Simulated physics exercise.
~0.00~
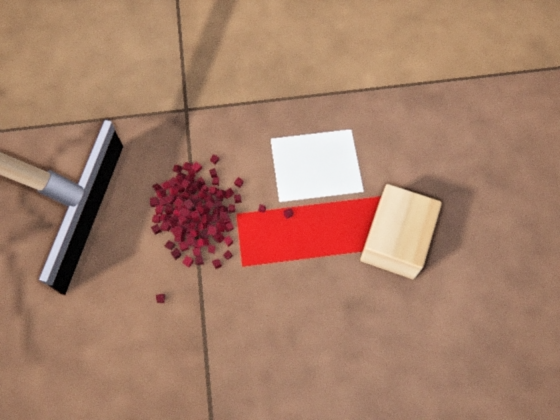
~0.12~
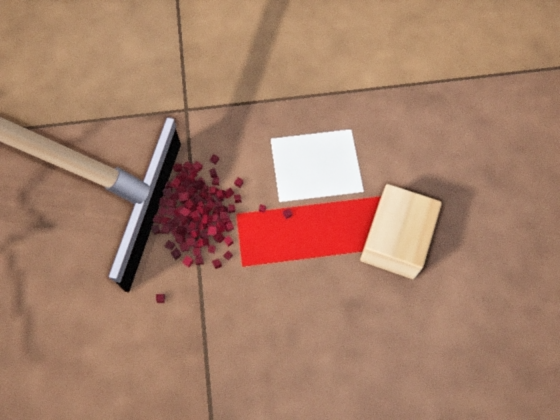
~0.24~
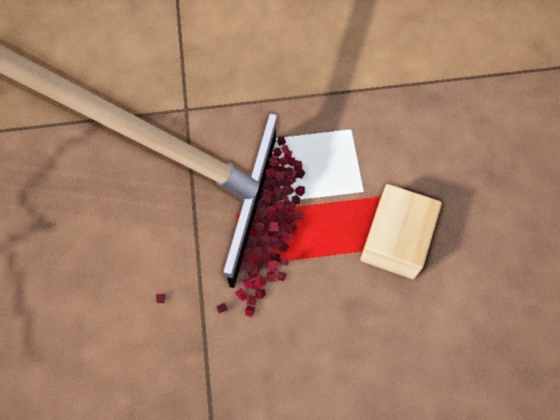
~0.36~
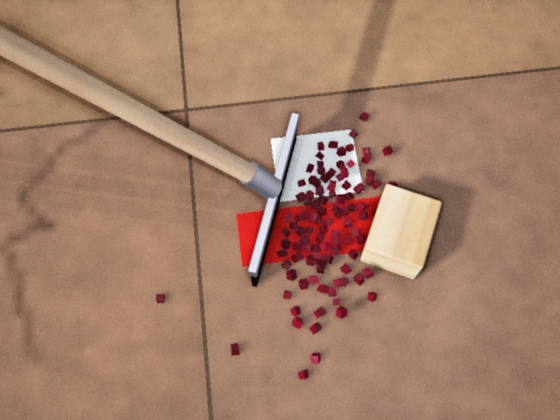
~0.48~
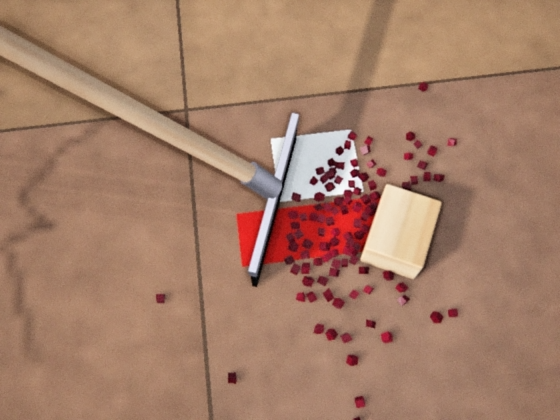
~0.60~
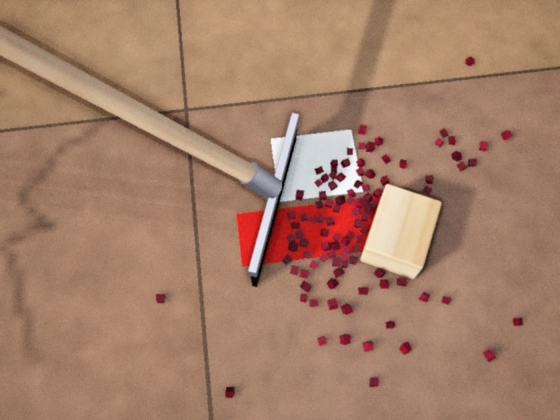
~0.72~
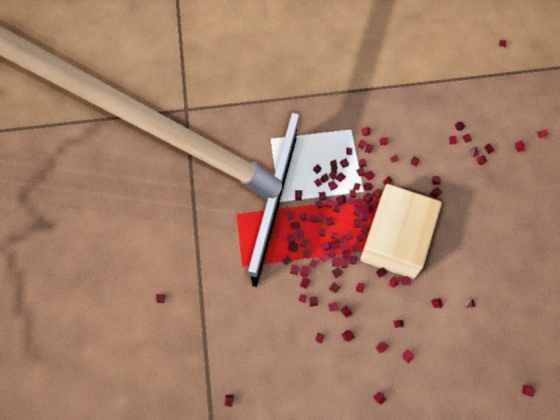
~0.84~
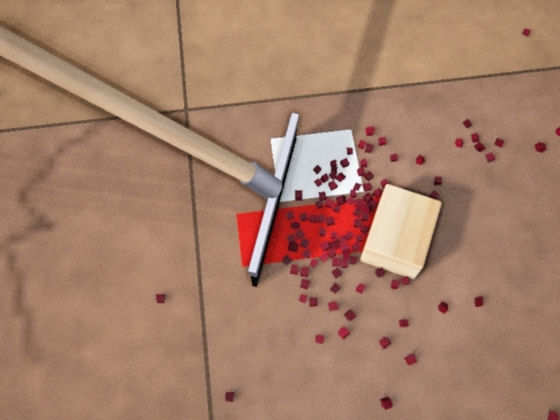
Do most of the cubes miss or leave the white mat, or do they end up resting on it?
Most of the cubes miss or leave the white mat, and only a small share is on it at the end. The red mat holds a clearly larger share.
At the start, a squeegee with a wooden handle stands left of a heap of small dark red cubes on a brown tiled floor, with a white mat, a red mat and a wooden block to the right. The squeegee moves right, meets the heap and pushes it onto the mats, leaving one stray cube behind on the left. The blade then stops over the mats, and the cubes spread ahead of it, some passing above and below the block, which stays put. Finally, many cubes lie on the red mat, fewer on the white one, and the rest are scattered across the floor.
